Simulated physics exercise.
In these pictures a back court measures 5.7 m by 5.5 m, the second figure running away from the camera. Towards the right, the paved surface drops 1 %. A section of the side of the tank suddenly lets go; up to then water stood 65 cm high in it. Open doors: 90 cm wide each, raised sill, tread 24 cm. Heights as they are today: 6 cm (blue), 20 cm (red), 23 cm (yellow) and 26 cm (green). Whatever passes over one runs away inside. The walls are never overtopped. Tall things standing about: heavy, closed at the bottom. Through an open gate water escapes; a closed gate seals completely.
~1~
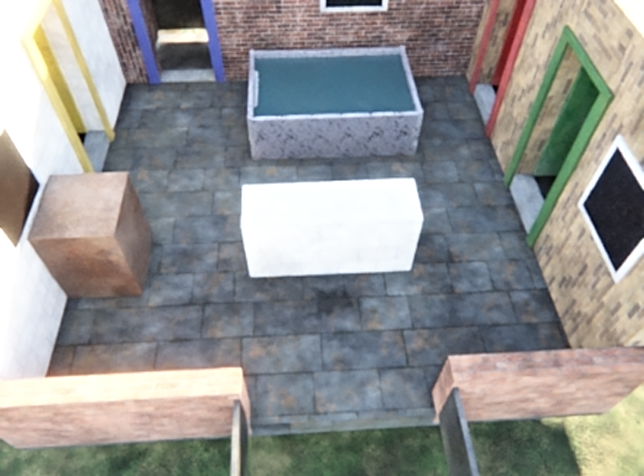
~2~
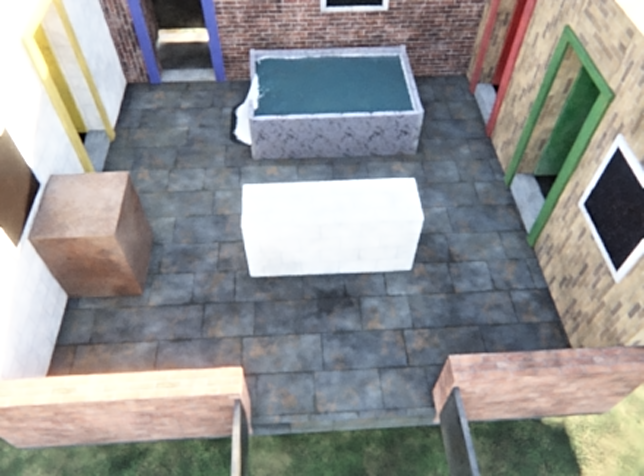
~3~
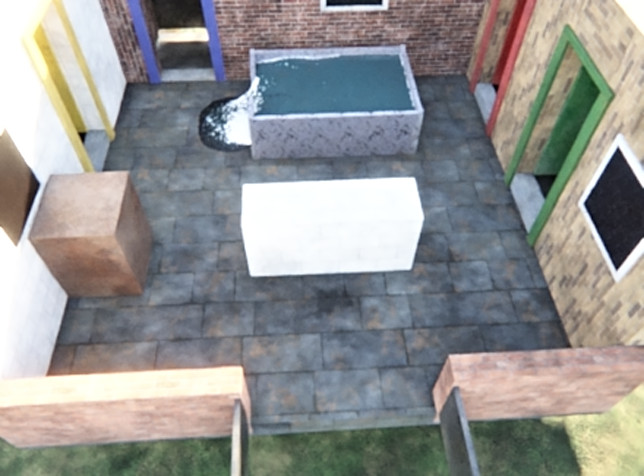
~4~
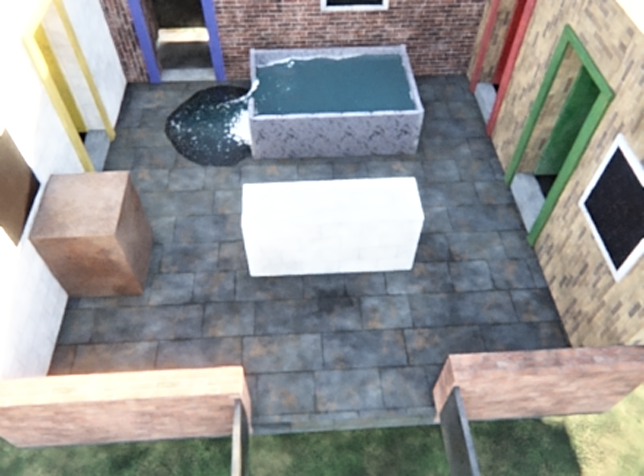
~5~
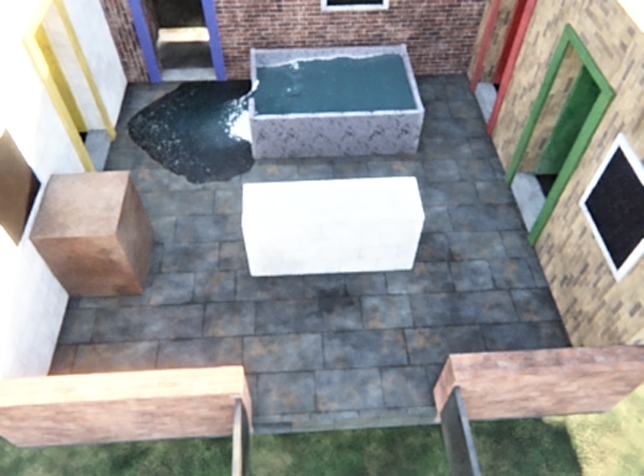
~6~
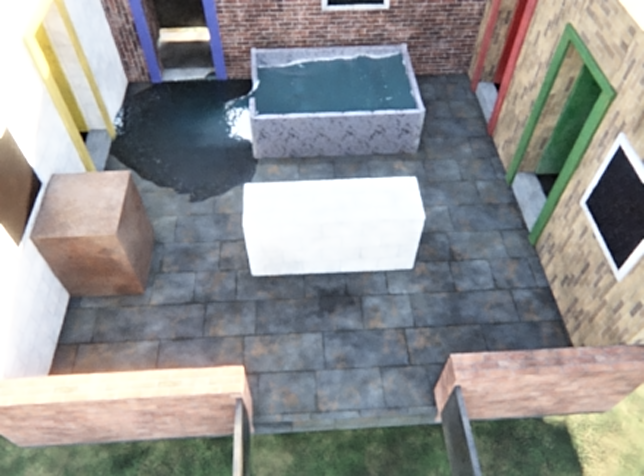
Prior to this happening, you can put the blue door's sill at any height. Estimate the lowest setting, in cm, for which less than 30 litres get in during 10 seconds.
Around 18 cm.
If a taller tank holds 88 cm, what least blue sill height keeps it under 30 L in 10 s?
I'd say close to 26 cm.
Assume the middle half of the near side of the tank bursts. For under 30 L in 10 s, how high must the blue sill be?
About 7.5 centimetres.
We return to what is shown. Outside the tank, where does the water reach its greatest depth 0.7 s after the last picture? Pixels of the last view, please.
(128, 85).
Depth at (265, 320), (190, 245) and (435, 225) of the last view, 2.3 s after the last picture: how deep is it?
I'd read roughly 0, 2 and 0 cm there.
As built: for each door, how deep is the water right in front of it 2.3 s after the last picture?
Centimetres: Blue = 18, red = 0, yellow = 20, green = 0.
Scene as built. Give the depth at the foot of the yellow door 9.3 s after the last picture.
About 8.0 centimetres.
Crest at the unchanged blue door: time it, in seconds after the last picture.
Crest at t of about 1.8 s.
Then, 0.7 s after the last picture water covers 20 % of the floor, deepest (41 cm) near (128, 85); 13 cm at the blue door, 9 litres in over its 6 cm sill.
Then, 2.3 s after the last picture water covers 35 % of the floor, deepest (31 cm) near (103, 230); 18 cm at the blue door, 108 litres in over its 6 cm sill.
Then, 9.3 s after the last picture water covers 90 % of the floor, deepest (15 cm) near (463, 76); 8 cm at the blue door, 270 litres in over its 6 cm sill.
At the blue door as built, the water peaked near 20 cm, 1.9 s after the last picture.
Run again over the same 10 s with other heights there, 50 litres in over 16 cm, 10 litres over 22 cm. The limit of 30 litres is kept from about 18 cm up.
